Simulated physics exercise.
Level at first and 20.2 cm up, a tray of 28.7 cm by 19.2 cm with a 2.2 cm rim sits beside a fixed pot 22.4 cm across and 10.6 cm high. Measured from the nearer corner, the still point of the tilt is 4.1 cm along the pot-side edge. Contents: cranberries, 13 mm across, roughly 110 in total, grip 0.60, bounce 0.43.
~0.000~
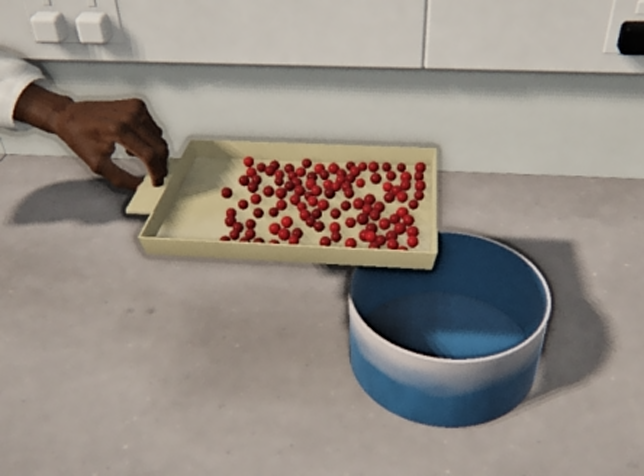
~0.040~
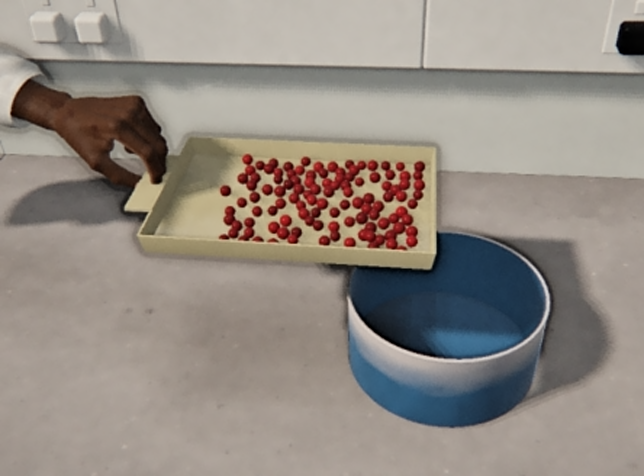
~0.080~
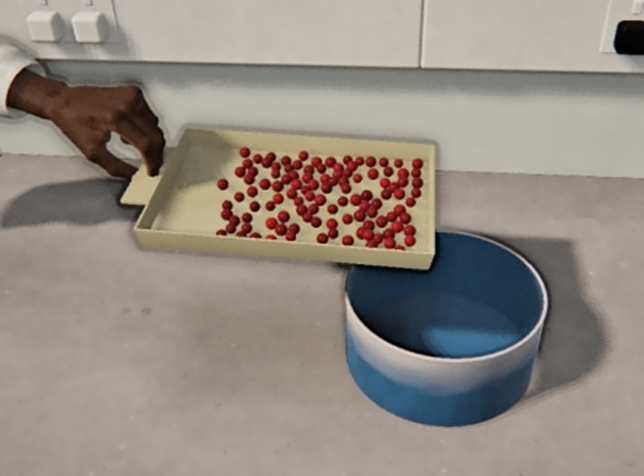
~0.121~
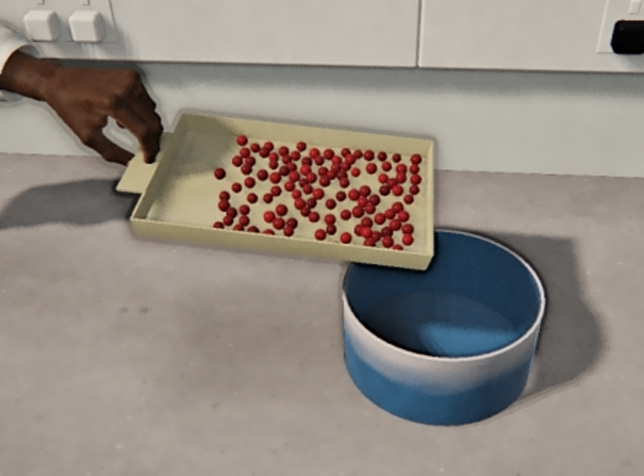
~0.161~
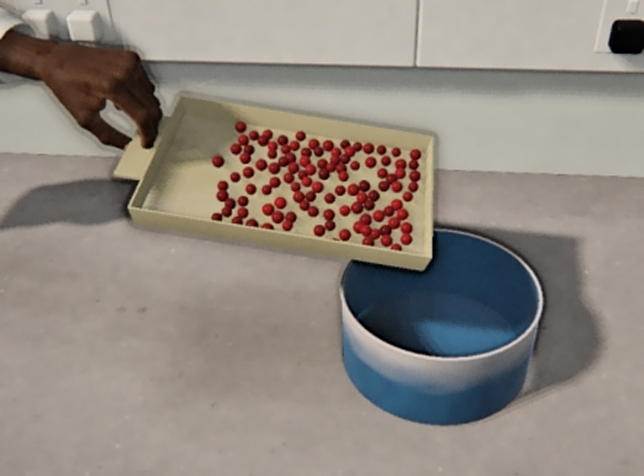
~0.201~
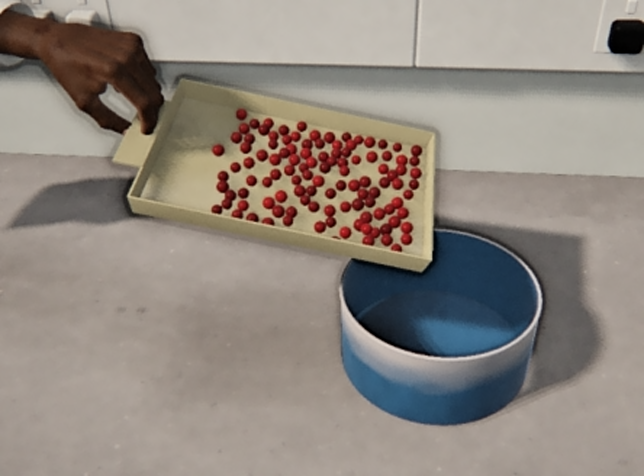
A shallow cream tray of small red balls, held at its left end by a hand, starts level and tilts with increasing speed as the hand lifts that end, its right edge staying over the rim of a blue-and-white pot.
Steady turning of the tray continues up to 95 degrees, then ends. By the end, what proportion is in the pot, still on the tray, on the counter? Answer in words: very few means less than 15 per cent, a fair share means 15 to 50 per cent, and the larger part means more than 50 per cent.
Pot: The larger part. Tray: Very few. Counter: A fair share.
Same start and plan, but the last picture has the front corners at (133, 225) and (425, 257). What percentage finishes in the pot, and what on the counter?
Pot 25, counter 75.
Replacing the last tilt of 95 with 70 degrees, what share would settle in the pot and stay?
About 5 in a hundred would end up in the pot.
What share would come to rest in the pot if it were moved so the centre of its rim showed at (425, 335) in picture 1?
Close to 95 in a hundred.
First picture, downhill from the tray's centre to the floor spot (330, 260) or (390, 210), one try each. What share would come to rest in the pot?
Estimate: Some 25 % and some 90 % respectively.
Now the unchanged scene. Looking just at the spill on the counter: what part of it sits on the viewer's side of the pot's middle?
Estimate: Close to 100 per cent of the pieces.
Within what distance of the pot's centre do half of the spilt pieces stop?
About 22 cm from the centre.
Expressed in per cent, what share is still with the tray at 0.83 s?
Of the load, some 100 percent.
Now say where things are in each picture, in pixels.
The first picture shows tray tilt 0 degrees, front corners at (143, 236) and (432, 250); middle of the pieces at (323, 205); pot at (448, 289).
The second picture shows tray tilt 1 degrees, front corners at (142, 234) and (432, 251); middle of the pieces at (323, 204).
The third picture shows tray tilt 3 degrees, front corners at (139, 227) and (430, 251); middle of the pieces at (320, 200).
The fourth picture shows tray tilt 6 degrees, front corners at (136, 217) and (428, 252), lowest corner right front; middle of the pieces at (319, 194).
The fifth picture shows tray tilt 11 degrees, front corners at (133, 206) and (427, 254), lowest corner right front; middle of the pieces at (318, 187).
The sixth picture shows tray tilt 15 degrees, front corners at (133, 195) and (428, 256), lowest corner right front; middle of the pieces at (319, 181); pot at (439, 287). Its pace works out near 105 degrees a second.
After 0.58 s, tilt 54 degrees; the tray holds 100 %, the pot 0 %.
Then, at 0.83 s, tilt 80 degrees; the tray holds 100 %, the pot 0 %.
Then, at 1.18 s, tilt 95 degrees; the tray holds 20 %, the pot 15 %.
At rest (2.3 s), pot 65 %, tray 0 %, counter 35 %.
